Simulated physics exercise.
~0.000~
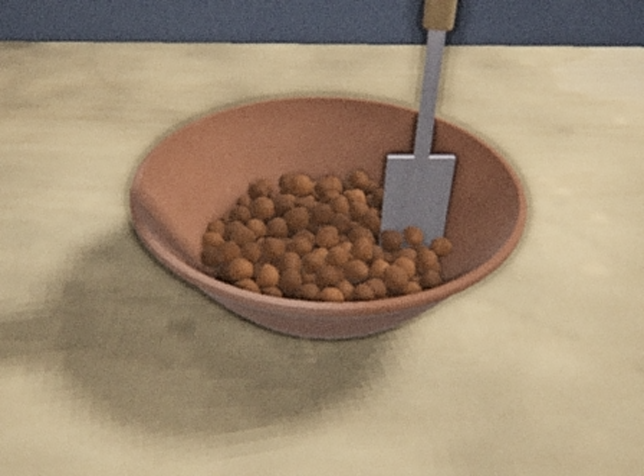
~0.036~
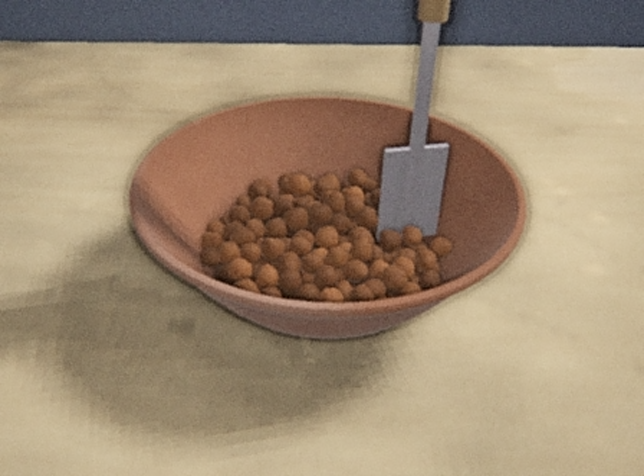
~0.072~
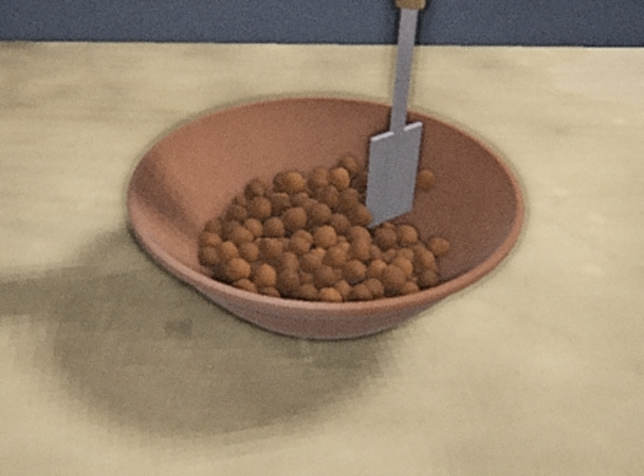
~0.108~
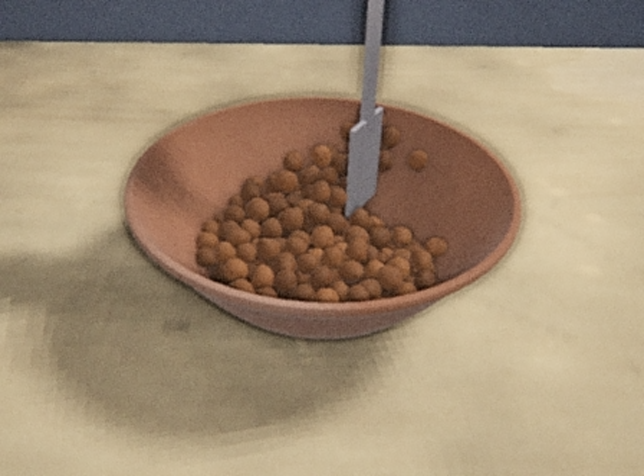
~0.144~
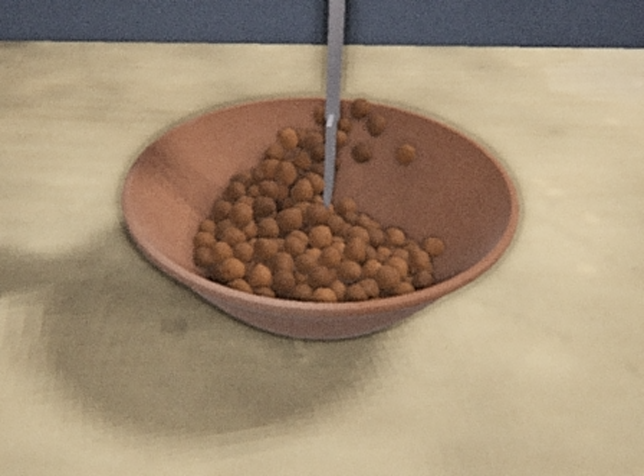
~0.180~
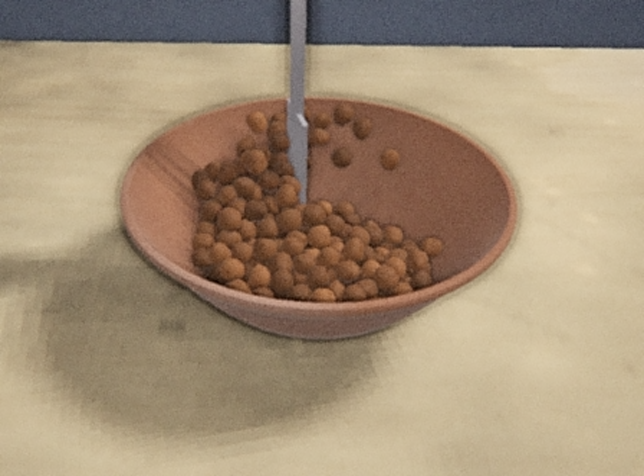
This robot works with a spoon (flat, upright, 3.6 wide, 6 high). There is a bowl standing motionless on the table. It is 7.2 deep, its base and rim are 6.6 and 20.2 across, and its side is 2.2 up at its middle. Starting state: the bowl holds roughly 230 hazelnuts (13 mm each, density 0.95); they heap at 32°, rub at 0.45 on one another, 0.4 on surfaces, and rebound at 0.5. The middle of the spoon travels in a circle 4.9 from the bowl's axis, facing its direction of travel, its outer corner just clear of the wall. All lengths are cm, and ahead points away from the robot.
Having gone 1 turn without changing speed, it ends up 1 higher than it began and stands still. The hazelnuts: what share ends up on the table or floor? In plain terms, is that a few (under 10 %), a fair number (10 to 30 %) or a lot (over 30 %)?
A few, under 10 %.
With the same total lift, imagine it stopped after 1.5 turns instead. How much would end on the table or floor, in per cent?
Then roughly 5 percent.
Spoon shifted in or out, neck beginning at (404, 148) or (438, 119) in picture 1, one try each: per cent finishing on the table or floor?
Roughly 0 and 5 per cent.
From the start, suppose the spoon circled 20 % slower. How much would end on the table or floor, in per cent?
Then roughly 0 per cent.
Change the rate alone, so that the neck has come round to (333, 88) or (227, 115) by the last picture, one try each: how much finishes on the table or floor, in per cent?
About 0 and 20 per cent.
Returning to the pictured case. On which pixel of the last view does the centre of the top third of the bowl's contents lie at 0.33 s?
I'd point to somewhere close to (237, 249).
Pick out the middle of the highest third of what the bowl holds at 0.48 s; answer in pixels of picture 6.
The centre is roughly (385, 274).
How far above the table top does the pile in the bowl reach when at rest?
It reaches some 6.0 cm above the table.
After 0.33 s, 201° round, highest piece 9 above the table; 232 in the bowl, 1 in flight or on the tool.
After 0.48 s, 298° round, highest piece 9 above the table; 226 in the bowl, 3 on the table or floor, 4 in flight or on the tool.
After 0.76 s, 0° round, highest piece 6 above the table; 223 in the bowl, 10 on the table or floor.
After 1.46 s, 0° round, highest piece 6 above the table; 223 in the bowl, 10 on the table or floor.
At rest, 223 in the bowl, 10 on the table or floor. That is 4 % on the table or floor.
